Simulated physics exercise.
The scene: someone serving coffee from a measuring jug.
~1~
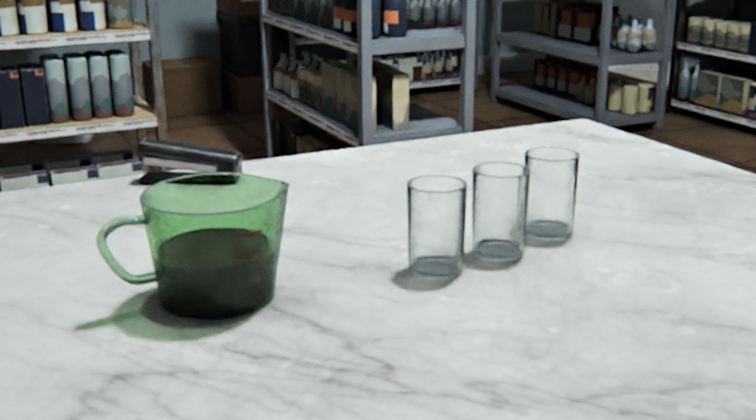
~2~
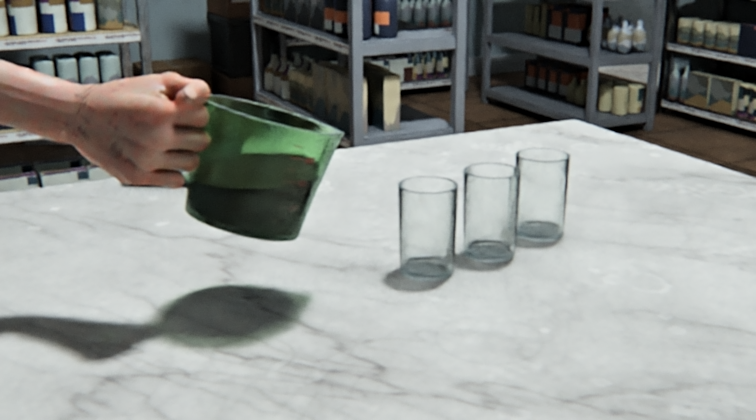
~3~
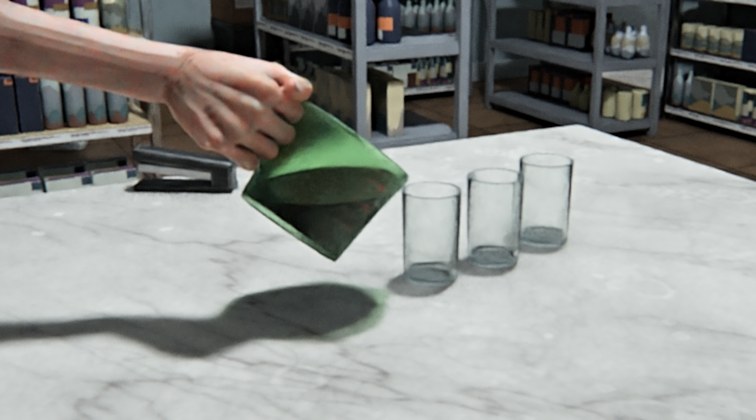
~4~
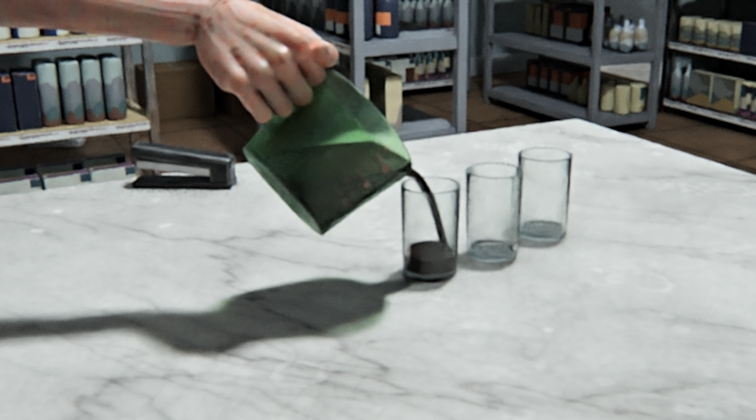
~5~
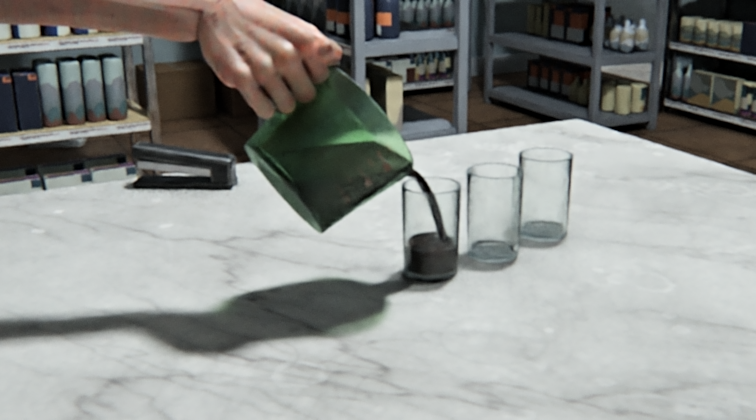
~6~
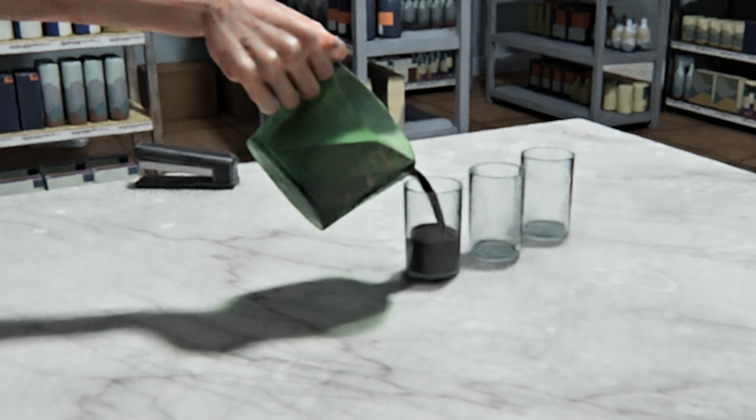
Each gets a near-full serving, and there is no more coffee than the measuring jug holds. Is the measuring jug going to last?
It falls short.
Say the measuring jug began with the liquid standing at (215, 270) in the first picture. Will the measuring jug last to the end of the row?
In that case: Short.
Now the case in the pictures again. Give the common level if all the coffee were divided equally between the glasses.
Roughly 70 per cent.
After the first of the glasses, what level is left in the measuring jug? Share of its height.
Close to 25 %.
Soon after, the first is about two thirds full.
Later, the first is done and the measuring jug has about half of its load.
In the end, the measuring jug is empty with two filled and the next at about a quarter of a serving.
